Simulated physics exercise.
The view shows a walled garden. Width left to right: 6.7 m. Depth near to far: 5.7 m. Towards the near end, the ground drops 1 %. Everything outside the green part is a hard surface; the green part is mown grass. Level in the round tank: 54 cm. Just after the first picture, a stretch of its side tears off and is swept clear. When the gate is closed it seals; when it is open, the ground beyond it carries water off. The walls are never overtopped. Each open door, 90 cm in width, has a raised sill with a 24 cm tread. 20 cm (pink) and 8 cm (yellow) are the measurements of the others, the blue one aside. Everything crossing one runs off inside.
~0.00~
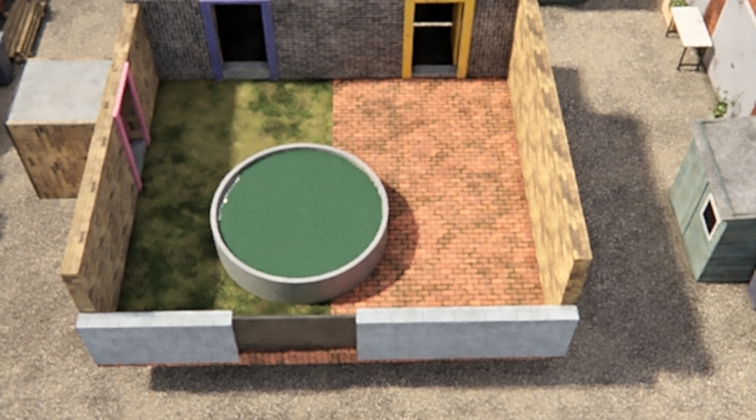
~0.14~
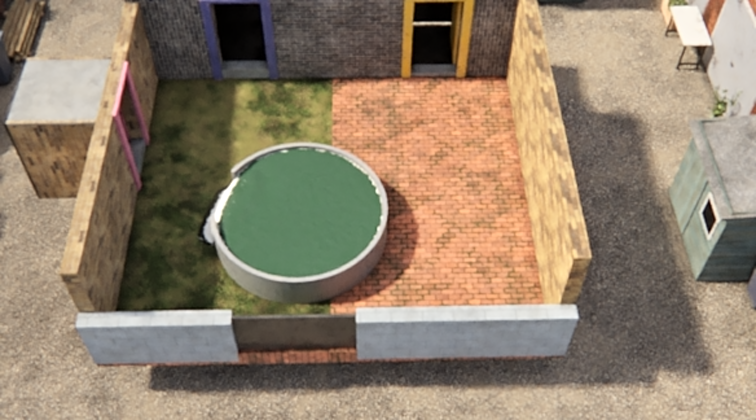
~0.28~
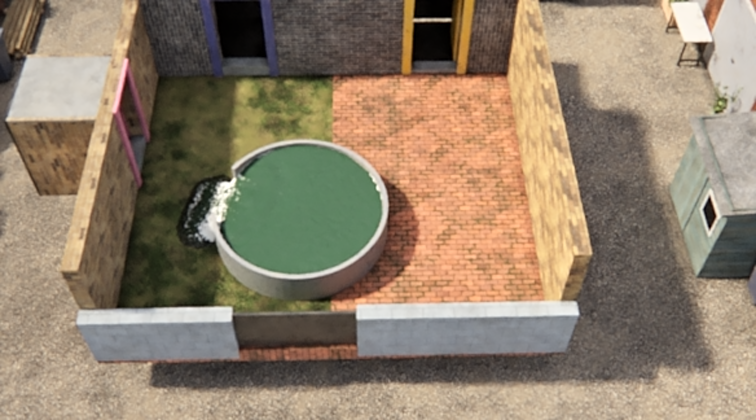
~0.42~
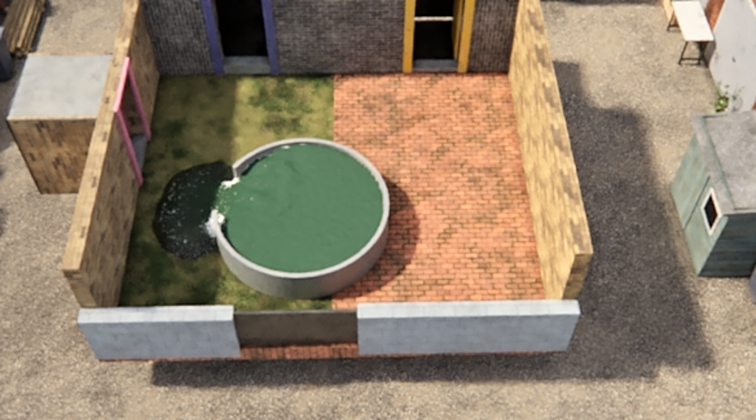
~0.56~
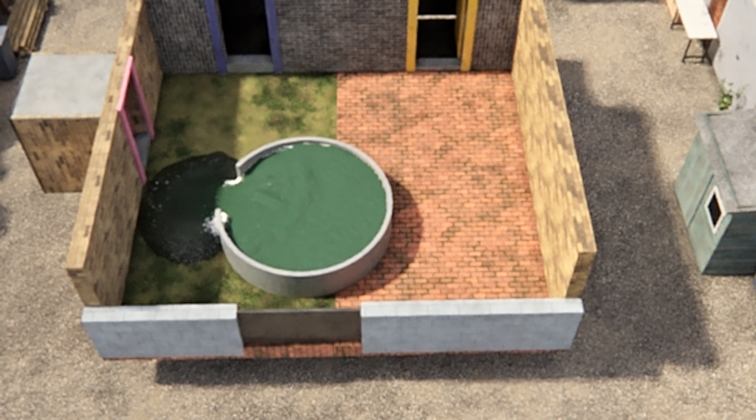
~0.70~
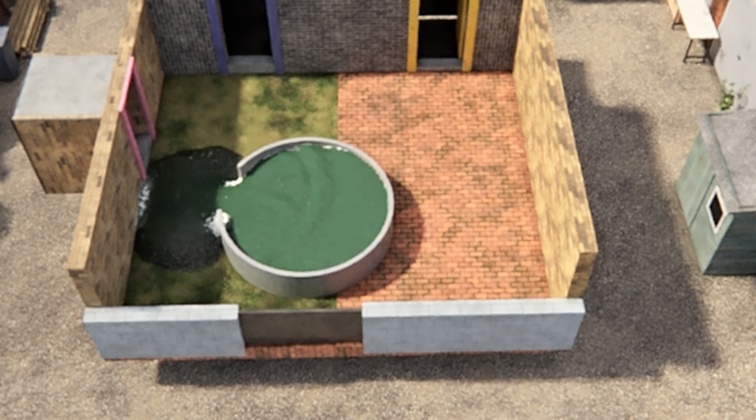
A round tank's left side breaks open and dark water spreads leftward across the grass.
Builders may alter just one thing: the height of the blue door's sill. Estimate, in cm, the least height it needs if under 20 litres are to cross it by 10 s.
I would say 8.5 cm.
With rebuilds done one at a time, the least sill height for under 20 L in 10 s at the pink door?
At pink, roughly 19 cm.
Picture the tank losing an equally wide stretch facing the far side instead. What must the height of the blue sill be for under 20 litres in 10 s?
I'd say close to 12.5 cm.
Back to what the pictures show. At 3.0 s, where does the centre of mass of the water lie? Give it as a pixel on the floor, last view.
Look at about (257, 212) in the last view.
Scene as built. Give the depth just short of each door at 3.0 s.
In cm: Pink 21, yellow 0, blue 8.
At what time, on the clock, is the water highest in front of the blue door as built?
Approximately 3.6 s.
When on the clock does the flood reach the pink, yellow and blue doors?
Arrival: Pink 0.8 s, yellow 5.5 s, blue 2.8 s.
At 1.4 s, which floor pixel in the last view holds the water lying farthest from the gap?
The farthest wet point sits near (157, 120) in the last view.
After 1.4 s water covers 15 % of the floor, deepest (32 cm) near (152, 205); it has not reached the blue door.
After 3.0 s water covers 30 % of the floor, deepest (28 cm) near (152, 205); 8 cm at the blue door, 0 litres in over its 23 cm sill.
After 10.0 s water covers 100 % of the floor, deepest (15 cm) near (118, 337); 8 cm at the blue door, 0 litres in over its 23 cm sill.
At the blue door as built, the water arrived by 2.9 s and peaked near 13 cm at 3.6 s.
Run again over the same 10 s with other heights there, 36 litres in over 7 cm, 8 litres over 10 cm. The limit of 20 litres is kept from about 8.5 cm up.
